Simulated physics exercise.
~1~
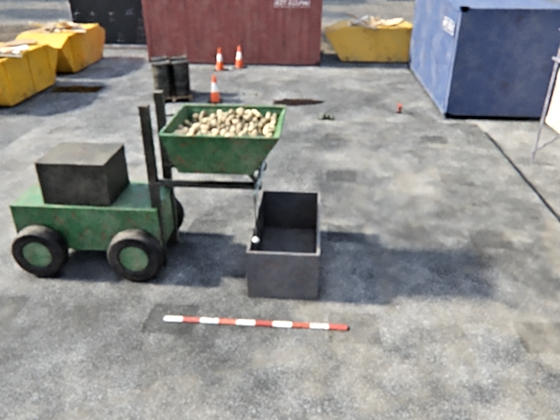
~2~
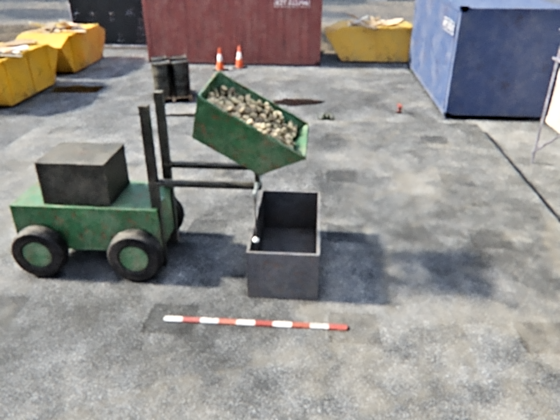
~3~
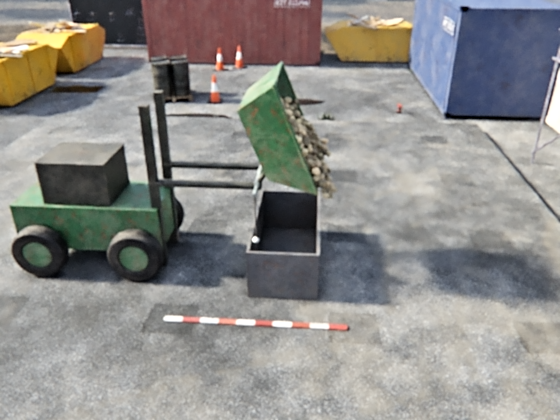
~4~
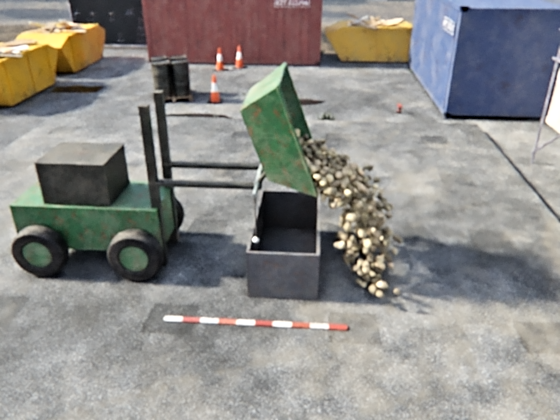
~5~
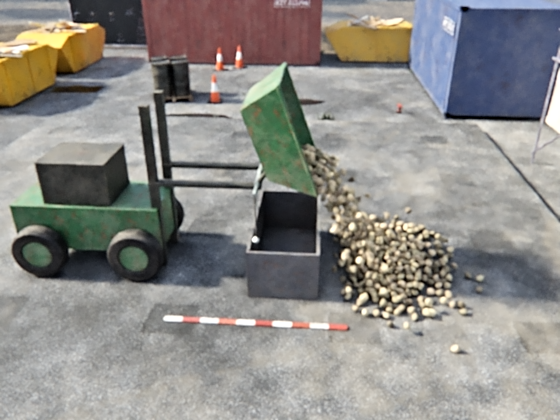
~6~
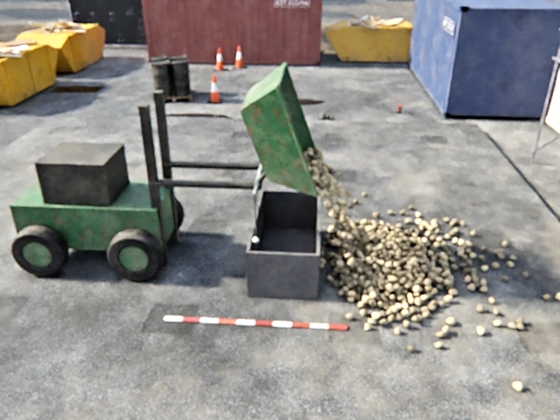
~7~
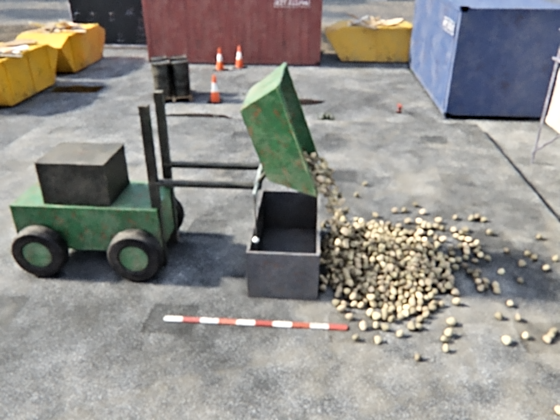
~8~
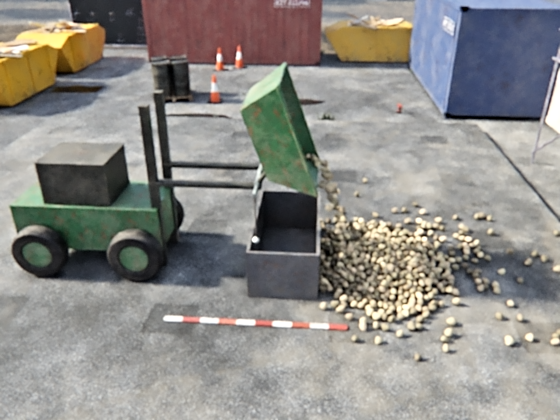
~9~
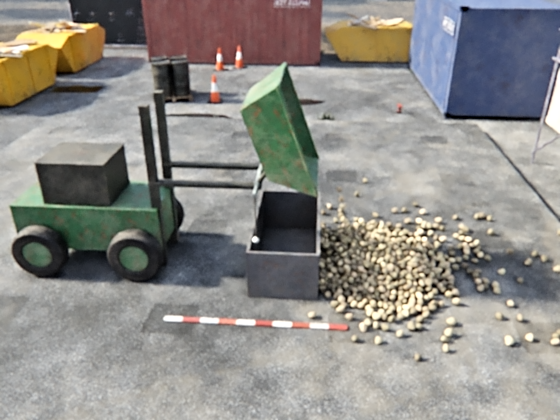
A green skip on a fork truck tips right, spilling all its stones beside the bin.
